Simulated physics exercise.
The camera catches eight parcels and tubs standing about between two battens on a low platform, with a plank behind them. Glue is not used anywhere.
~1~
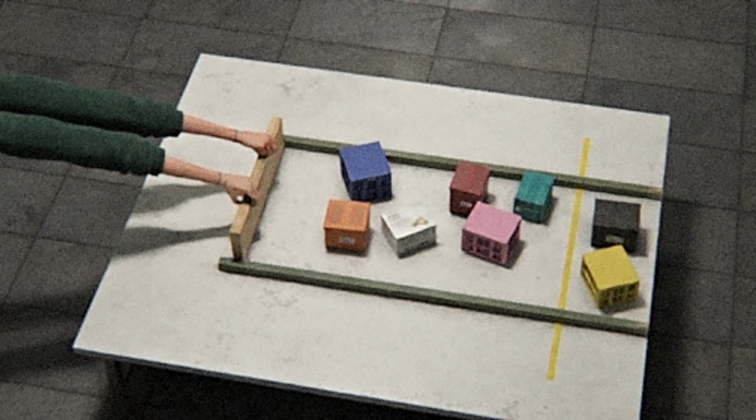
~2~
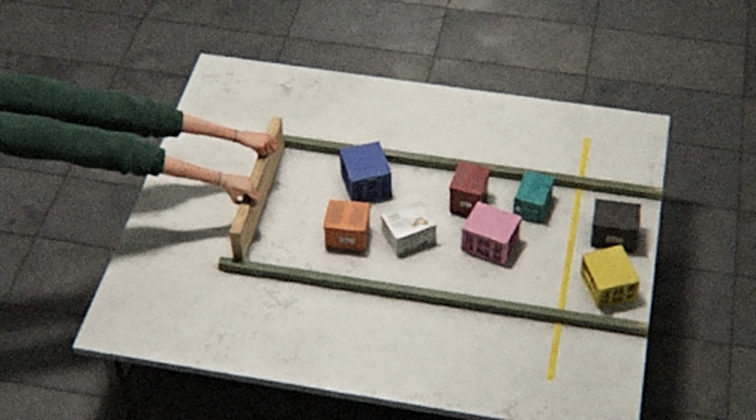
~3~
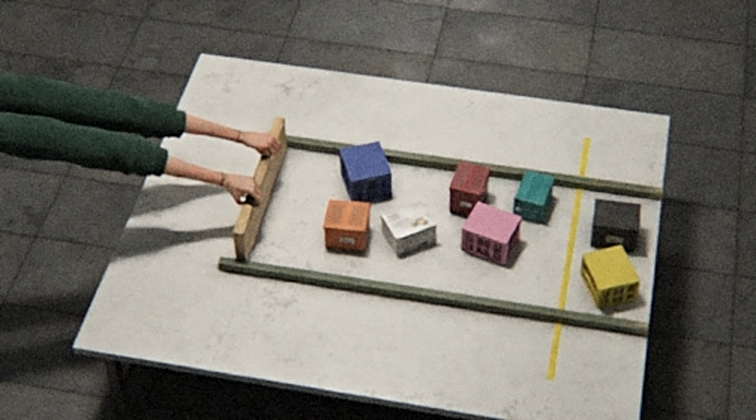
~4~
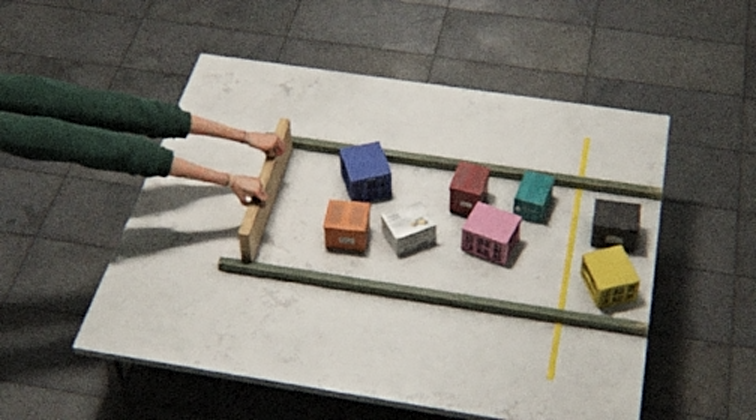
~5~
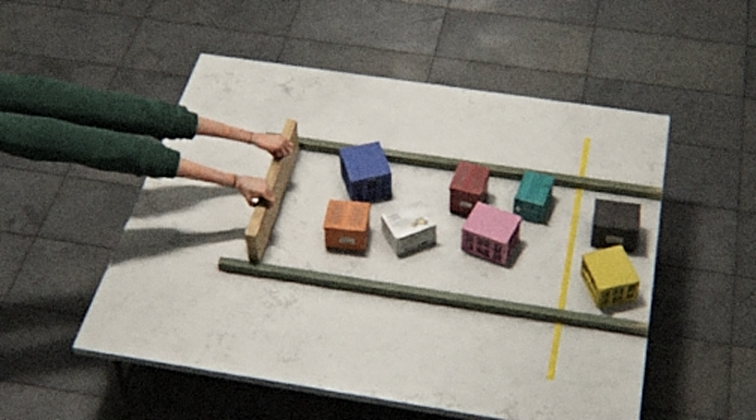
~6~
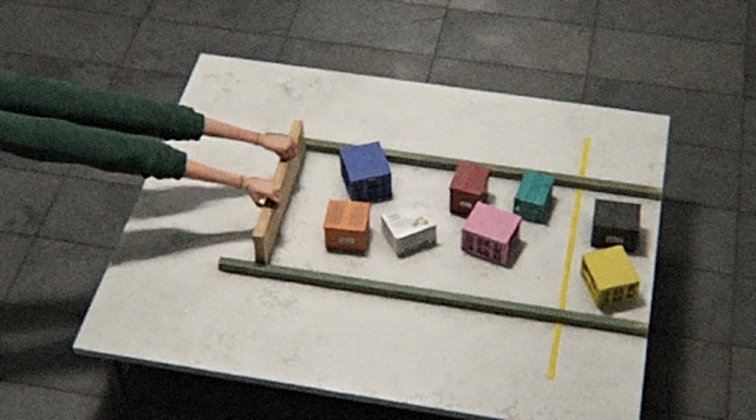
On a pale low platform over a dark tiled floor, eight colored boxes and crates stand between two green battens, a yellow tape line crossing near the right side. Two green-sleeved arms reach in from the left, gripping a wooden plank, then slide it slightly rightward while the boxes stay still.
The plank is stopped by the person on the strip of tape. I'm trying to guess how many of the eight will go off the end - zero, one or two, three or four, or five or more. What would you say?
Three or four tumble down.
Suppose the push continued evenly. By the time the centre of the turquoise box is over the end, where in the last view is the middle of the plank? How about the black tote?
Around (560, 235), then around (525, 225).
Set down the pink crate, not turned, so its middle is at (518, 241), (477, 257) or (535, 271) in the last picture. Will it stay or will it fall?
First it tips off, next it remains, and last it remains.
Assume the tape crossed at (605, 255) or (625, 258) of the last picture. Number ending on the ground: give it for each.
Tallies in order: 6 and 6.
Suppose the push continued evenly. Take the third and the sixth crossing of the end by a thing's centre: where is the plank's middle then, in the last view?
The middle is near (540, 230) first and near (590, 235) after.
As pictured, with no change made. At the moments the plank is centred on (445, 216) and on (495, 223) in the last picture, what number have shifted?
6 at one spot and 8 at the other.
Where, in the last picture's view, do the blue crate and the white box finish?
Result: One about (597, 212), other about (634, 271).
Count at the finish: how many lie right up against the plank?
At rest, 2 are in contact.
Early on, none off yet; yellow crate at rest near (609, 277); black tote at rest near (615, 225); turquoise box at rest near (533, 196).
Finally, the number that fall off is three or four; lost, pink crate, turquoise box, black tote and yellow crate.
